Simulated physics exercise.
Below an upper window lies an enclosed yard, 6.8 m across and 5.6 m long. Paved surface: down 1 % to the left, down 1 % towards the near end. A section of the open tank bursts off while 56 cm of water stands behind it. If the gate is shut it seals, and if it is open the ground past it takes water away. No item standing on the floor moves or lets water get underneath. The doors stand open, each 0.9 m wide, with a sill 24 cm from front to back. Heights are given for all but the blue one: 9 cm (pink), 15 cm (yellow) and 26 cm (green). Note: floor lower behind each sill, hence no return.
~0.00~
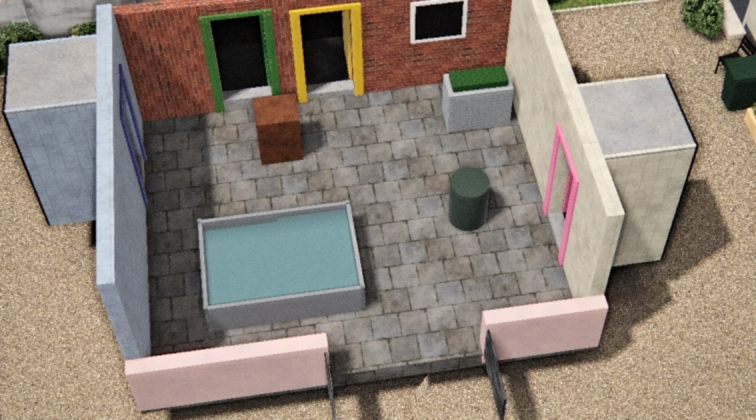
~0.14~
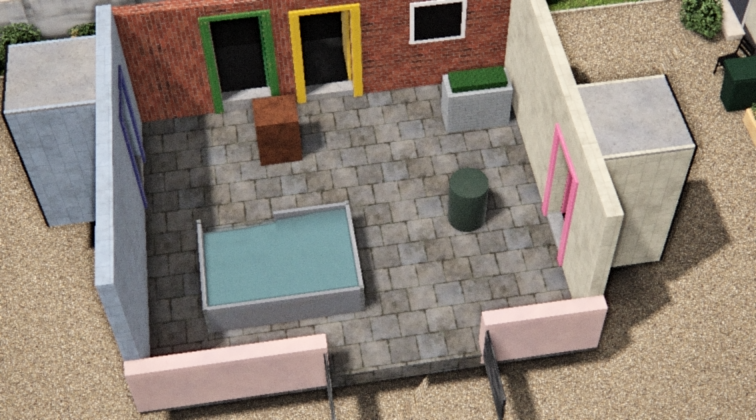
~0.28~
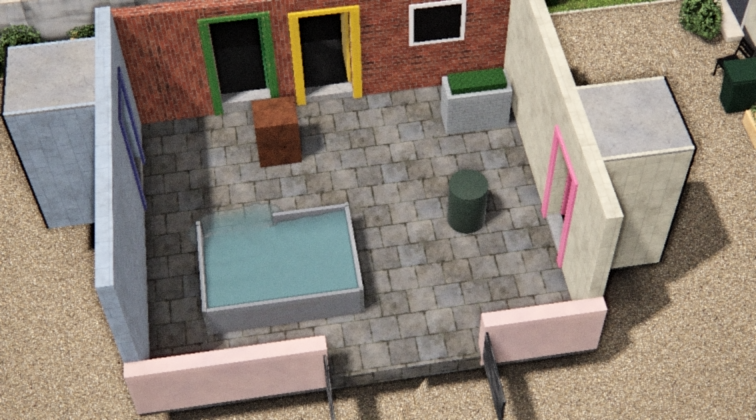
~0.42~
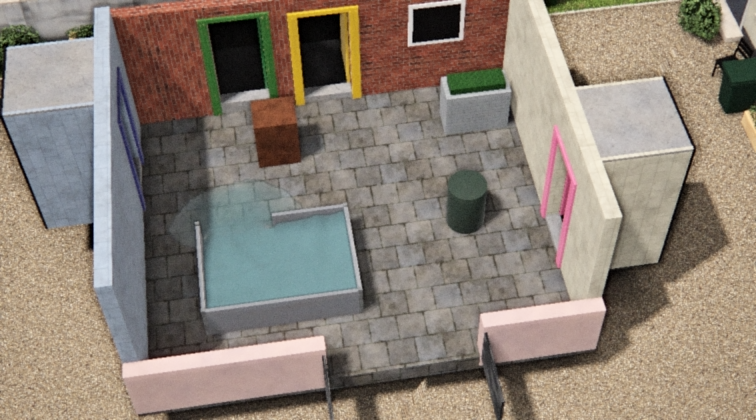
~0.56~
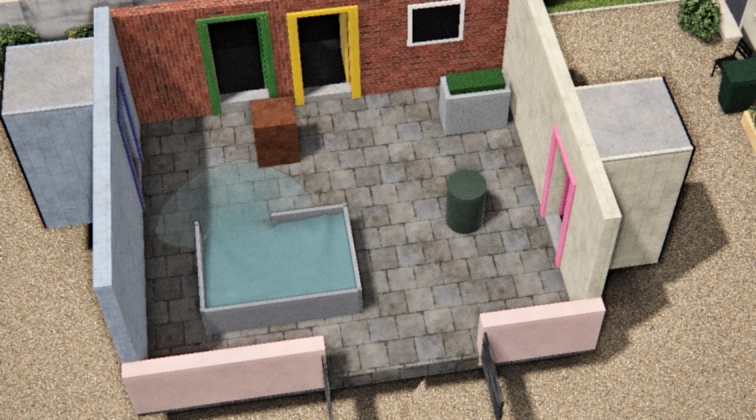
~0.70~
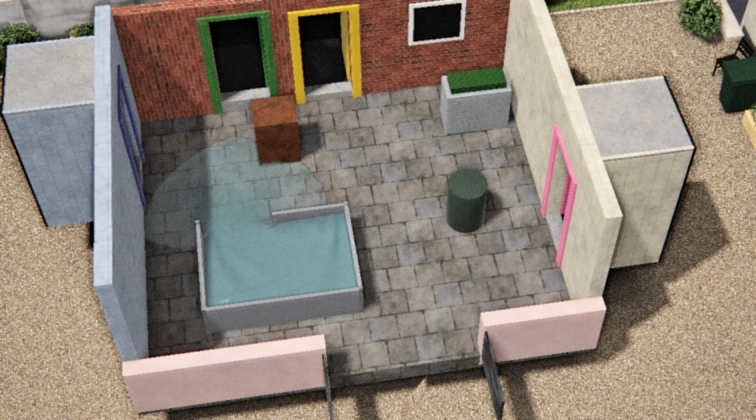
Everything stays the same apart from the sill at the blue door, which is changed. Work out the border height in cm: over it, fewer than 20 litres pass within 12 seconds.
Border at about 18 cm.
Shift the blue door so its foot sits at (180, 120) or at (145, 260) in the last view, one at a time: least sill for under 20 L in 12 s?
You'd want about 26 cm there first, then about 7.0 cm.
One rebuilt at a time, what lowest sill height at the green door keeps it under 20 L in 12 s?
For green: Close to 21 cm.
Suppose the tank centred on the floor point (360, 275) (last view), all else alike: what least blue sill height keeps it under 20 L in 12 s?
About 18 centimetres.
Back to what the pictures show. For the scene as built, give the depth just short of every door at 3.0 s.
Lab note, cm: Pink 0; yellow 4; green 21; blue 23.
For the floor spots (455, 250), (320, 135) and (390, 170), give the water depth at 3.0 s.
I'd read roughly 0, 2 and 2 cm there.
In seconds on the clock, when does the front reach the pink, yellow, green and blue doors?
Pink at 6.0 s, yellow at 2.0 s, green at 0.9 s and blue at 0.9 s.
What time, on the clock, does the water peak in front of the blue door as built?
3.2 s.
After 1.4 s water covers 25 % of the floor, deepest (32 cm) near (221, 238); 14 cm at the blue door, 0 litres in over its 22 cm sill.
After 3.0 s water covers 45 % of the floor, deepest (30 cm) near (154, 181); 23 cm at the blue door, 0 litres in over its 22 cm sill.
After 12.0 s water covers 95 % of the floor, deepest (12 cm) near (151, 389); 7 cm at the blue door, 4 litres in over its 22 cm sill.
At the blue door as built, the water arrived by 1.0 s and peaked near 25 cm at 3.2 s.
Run again over the same 12 s with other heights there, 59 litres in over 14.5 cm, 9 litres over 20 cm. The limit of 20 litres is kept from about 18 cm up.
